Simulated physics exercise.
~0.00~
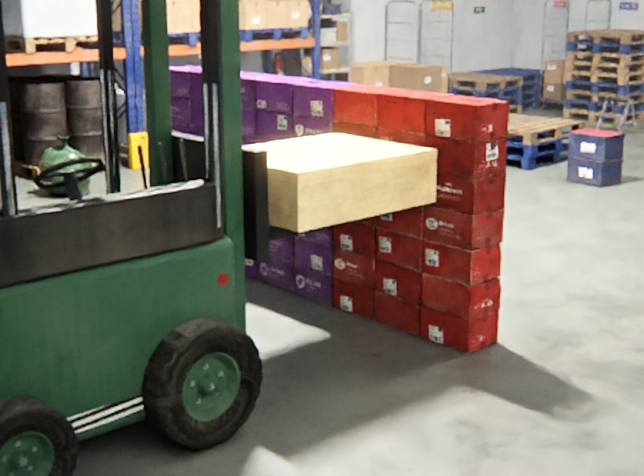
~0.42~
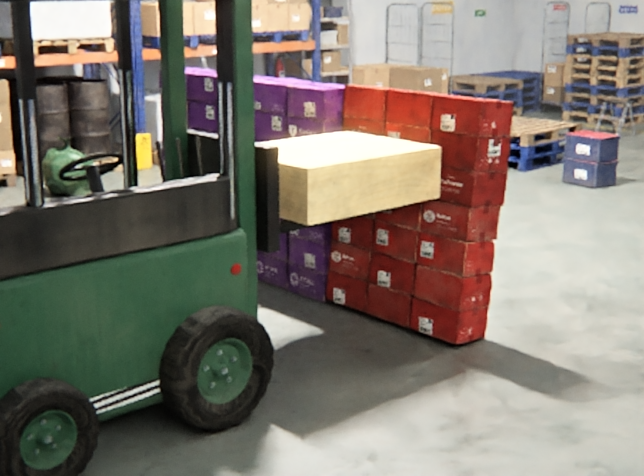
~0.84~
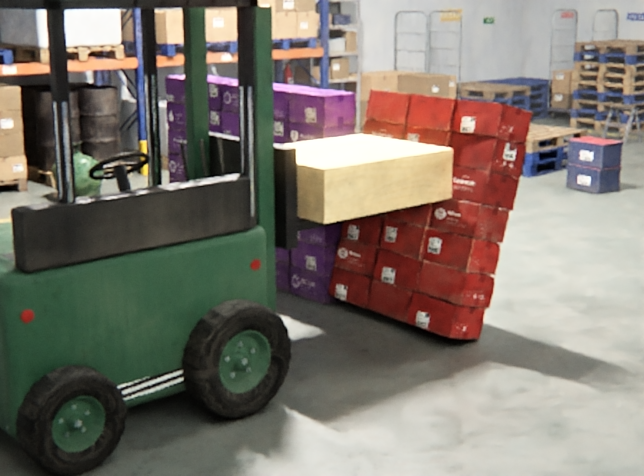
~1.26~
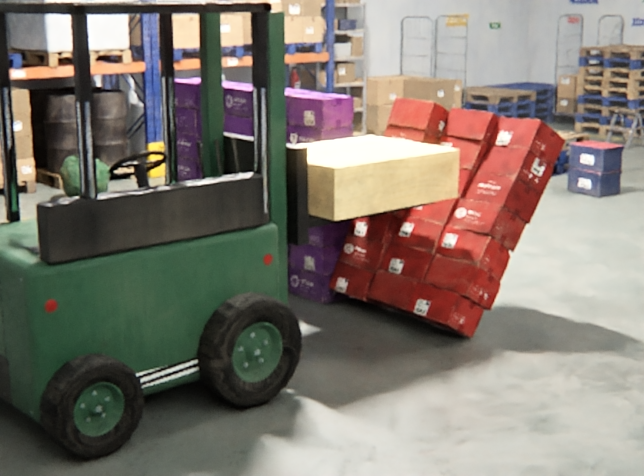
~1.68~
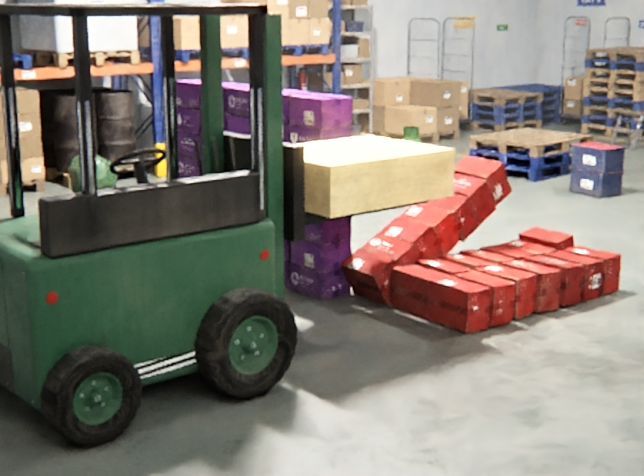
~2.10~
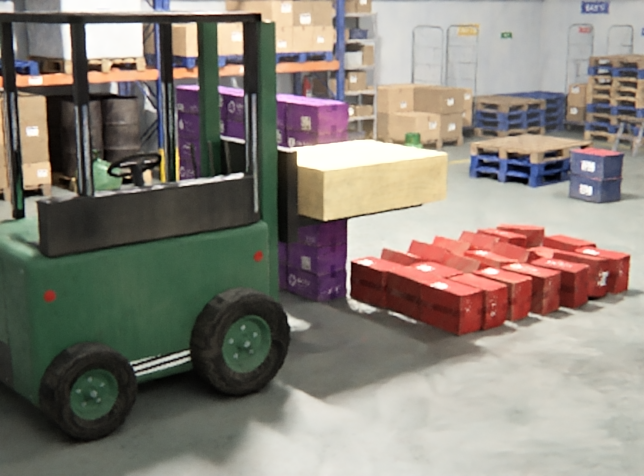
In a warehouse, a green forklift carrying a pale crate pushes over the red end of a carton wall, leaving purple cartons standing.
